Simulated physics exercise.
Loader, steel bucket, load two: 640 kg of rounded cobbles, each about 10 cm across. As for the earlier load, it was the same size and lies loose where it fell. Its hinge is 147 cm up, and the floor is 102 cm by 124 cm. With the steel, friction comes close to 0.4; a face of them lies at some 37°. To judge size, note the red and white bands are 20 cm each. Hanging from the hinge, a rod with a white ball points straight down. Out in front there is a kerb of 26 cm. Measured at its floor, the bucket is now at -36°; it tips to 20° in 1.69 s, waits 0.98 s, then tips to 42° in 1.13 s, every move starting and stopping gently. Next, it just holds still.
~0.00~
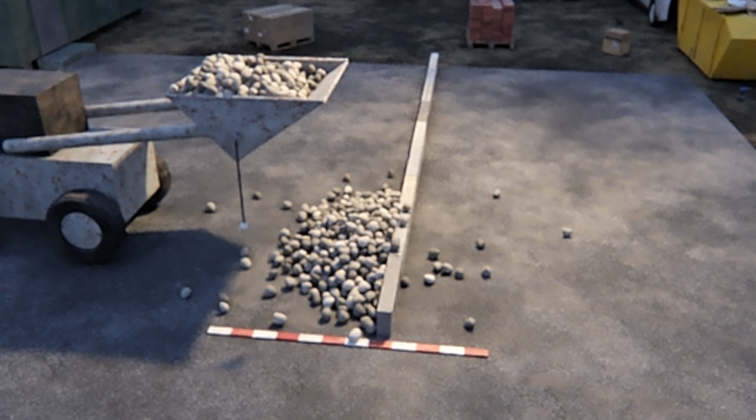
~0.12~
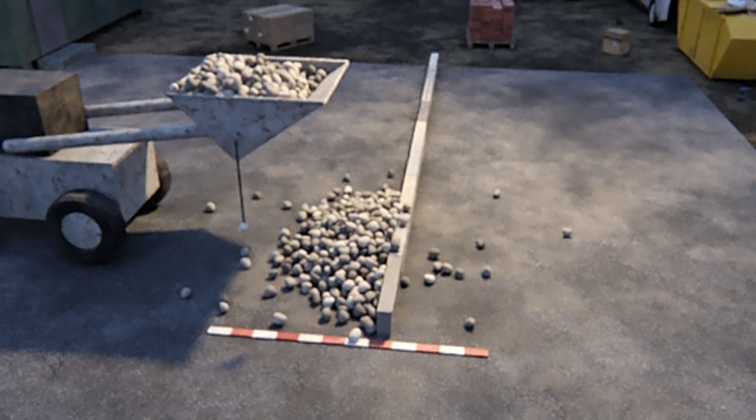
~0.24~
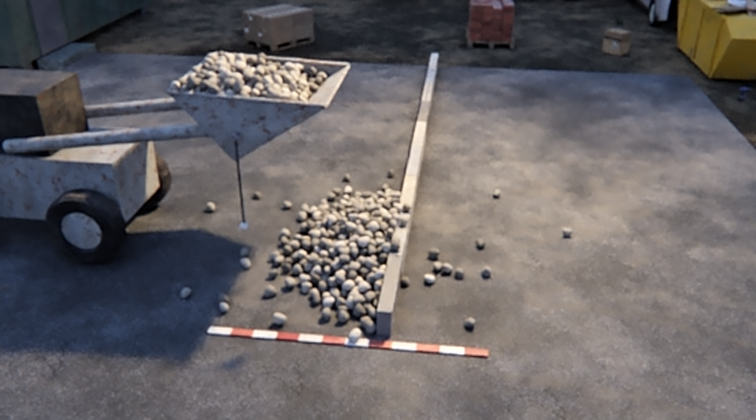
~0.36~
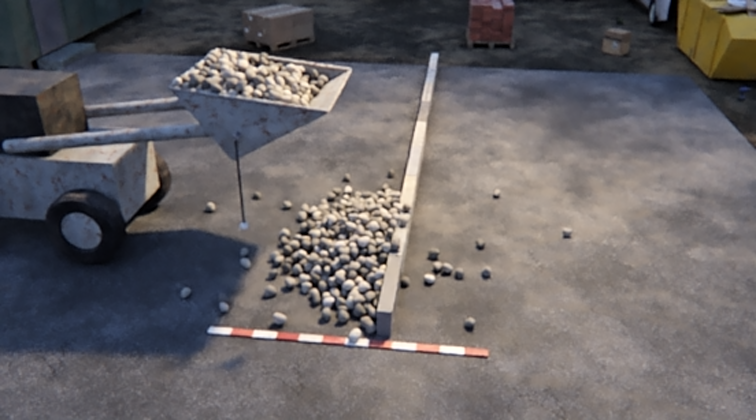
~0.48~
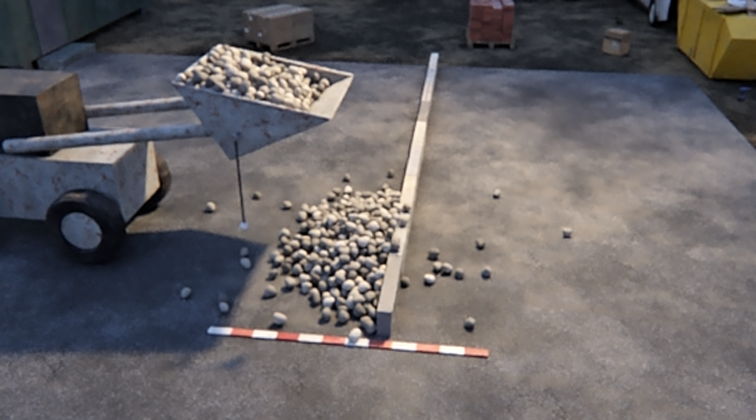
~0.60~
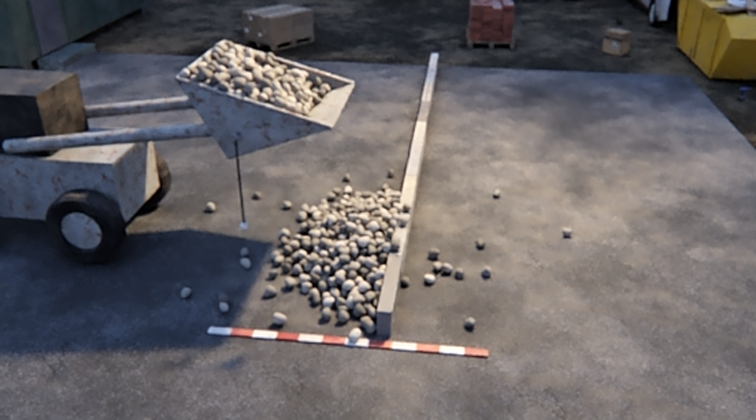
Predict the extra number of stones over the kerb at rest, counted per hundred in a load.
About 24 more per hundred stones.
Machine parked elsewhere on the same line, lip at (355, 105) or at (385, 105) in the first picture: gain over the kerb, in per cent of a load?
Close to 60 per cent, followed by close to 90 per cent.
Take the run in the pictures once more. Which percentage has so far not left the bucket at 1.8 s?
About 80 percent.
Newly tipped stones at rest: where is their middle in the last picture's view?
I'd put their centre close to (367, 231).
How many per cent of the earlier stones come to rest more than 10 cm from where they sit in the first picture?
I'd say roughly 15 per cent of them.
After 1.3 s the floor is at 11°; in per cent of one load, 100 in the bucket, 98 on this side of the kerb, 2 over the kerb; the foremost stones are at (483, 256).
After 1.8 s the floor is at 20°; in per cent of one load, 81 in the bucket, 116 on this side of the kerb, 2 over the kerb; the foremost stones are at (483, 256).
After 4.2 s the floor is at 42°; in per cent of one load, 0 in the bucket, 174 on this side of the kerb, 26 over the kerb; the foremost stones are at (535, 253).
After 7.1 s the floor is at 42°; in per cent of one load, 0 in the bucket, 174 on this side of the kerb, 26 over the kerb; the foremost stones are at (535, 253). Net gain over the kerb, 24.
